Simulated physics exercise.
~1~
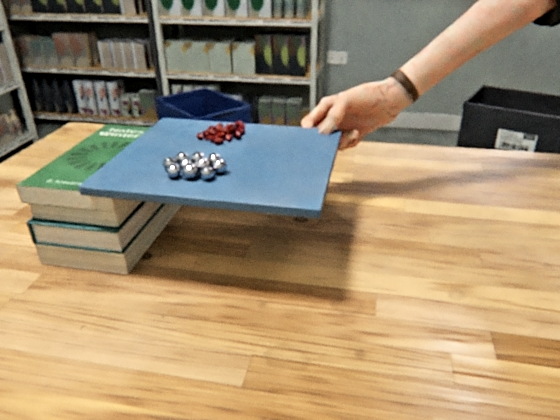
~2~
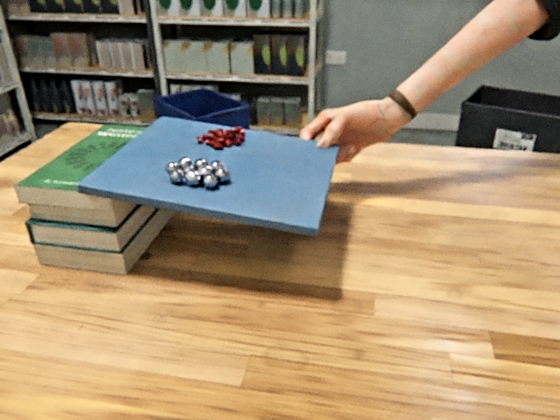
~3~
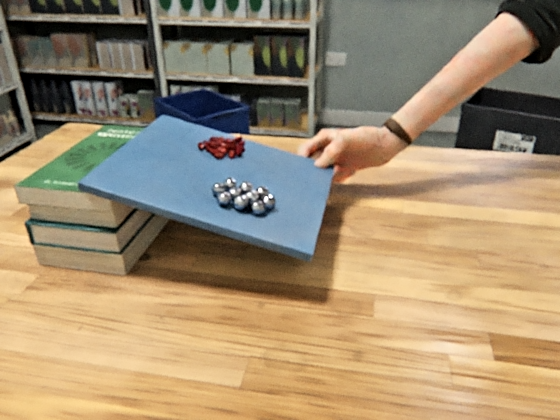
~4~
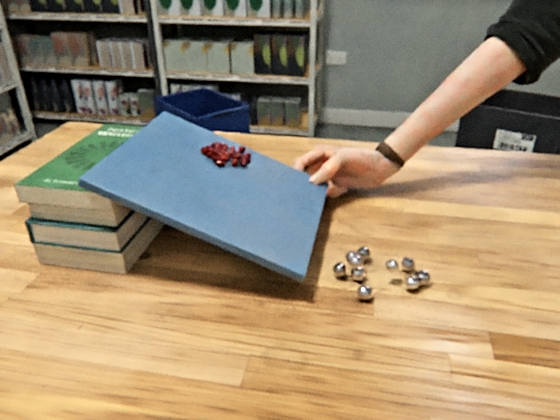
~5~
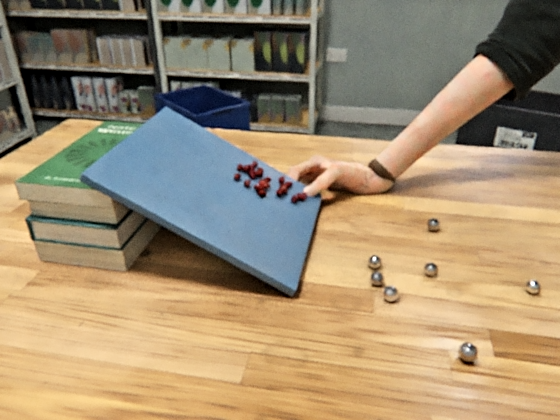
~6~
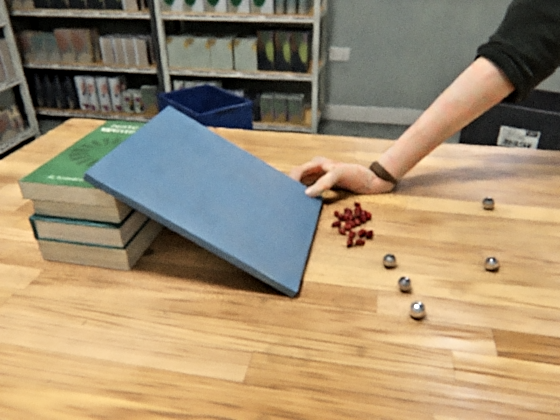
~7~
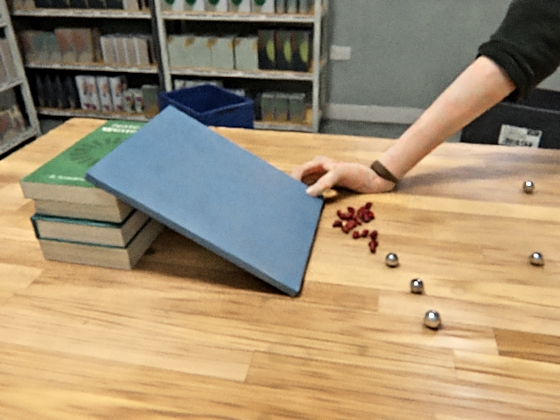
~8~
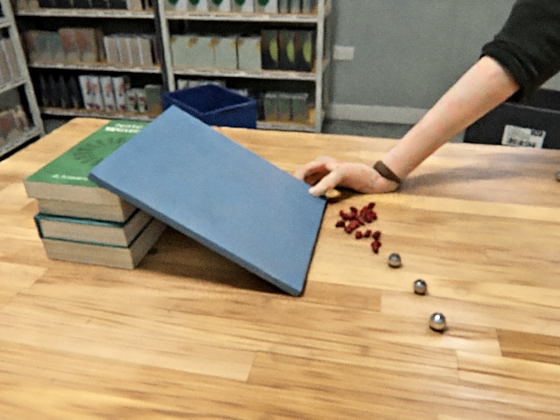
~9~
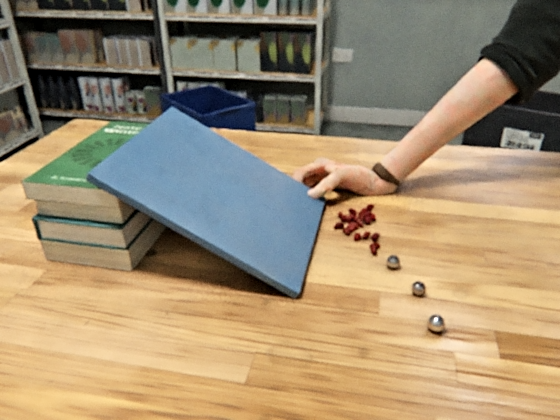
On a wooden counter, a hand lowers a blue board, spilling silver balls, then red pieces.
